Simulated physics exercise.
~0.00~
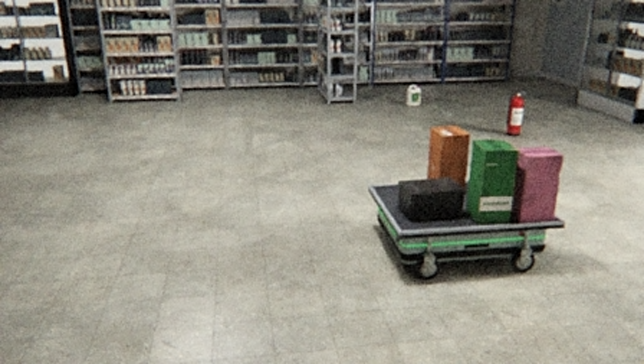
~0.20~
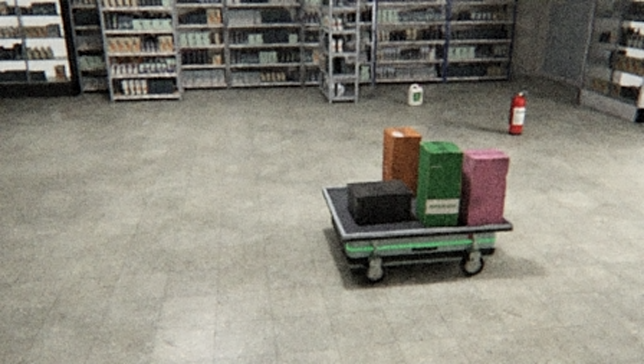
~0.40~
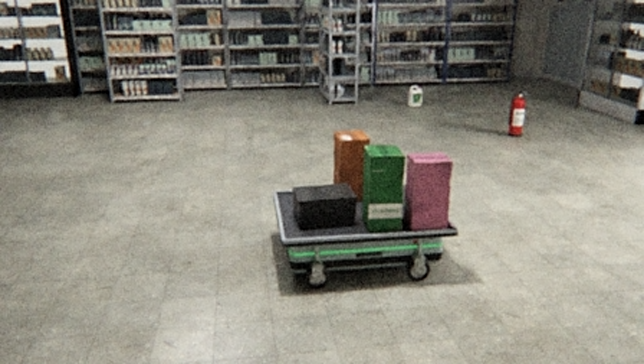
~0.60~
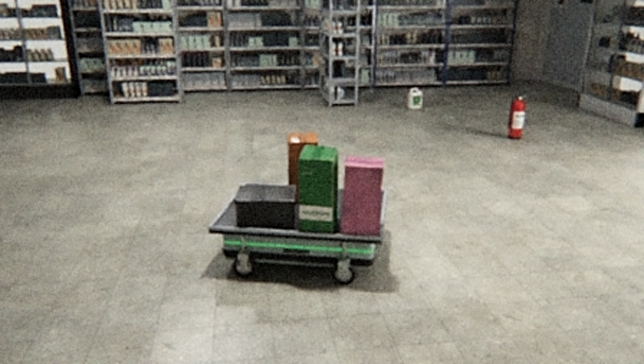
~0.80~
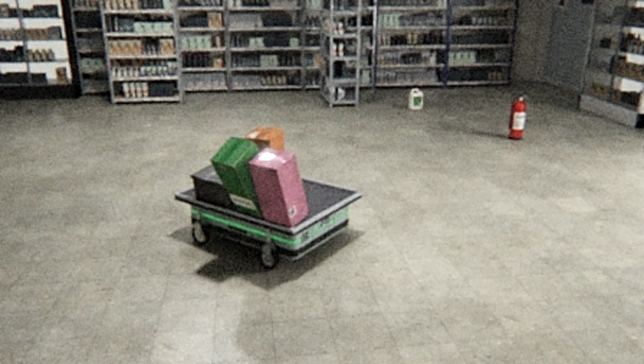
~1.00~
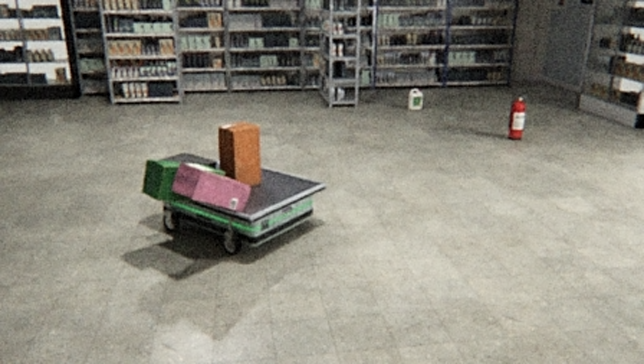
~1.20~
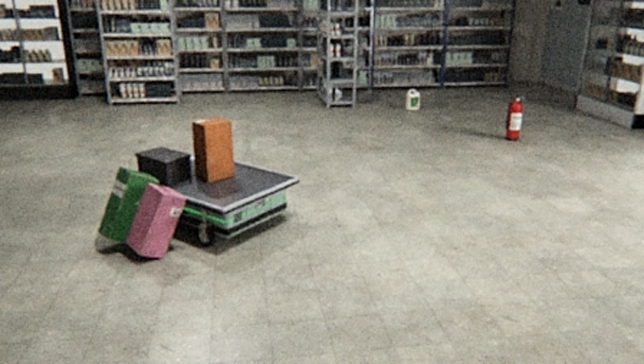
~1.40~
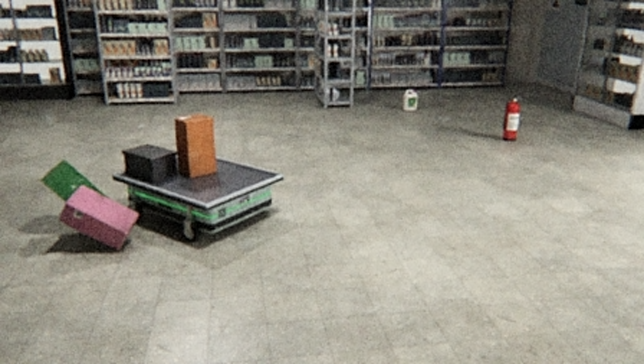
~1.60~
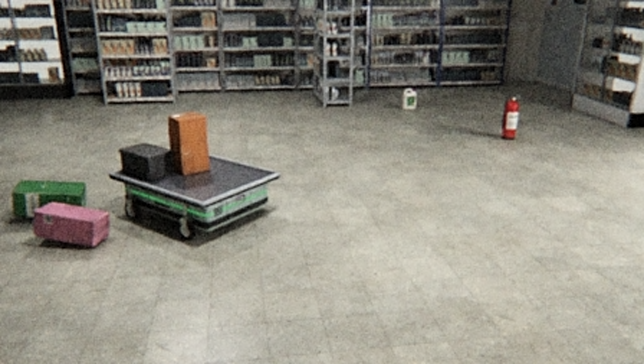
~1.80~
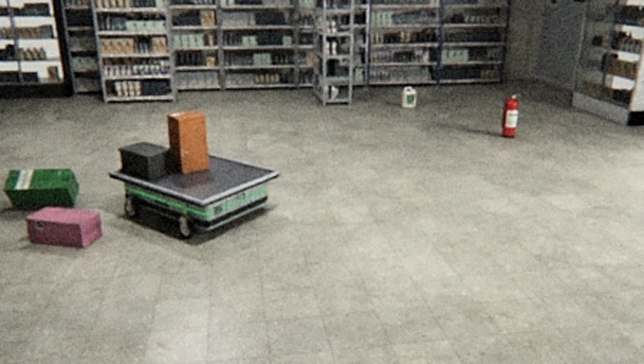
At first, a low wheeled cart carries a black tote and upright orange, green and pink boxes across a tiled floor, with stocked shelves and a red fire extinguisher behind. It rolls steadily to the left, then swings around, and the green and pink boxes lean over together. They topple onto their sides and tumble off the left edge of the deck as the cart continues away. Both boxes roll over on the floor while the cart slows to a stop. In the end, they lie beside it, with the orange box still standing near the black tote on the deck.
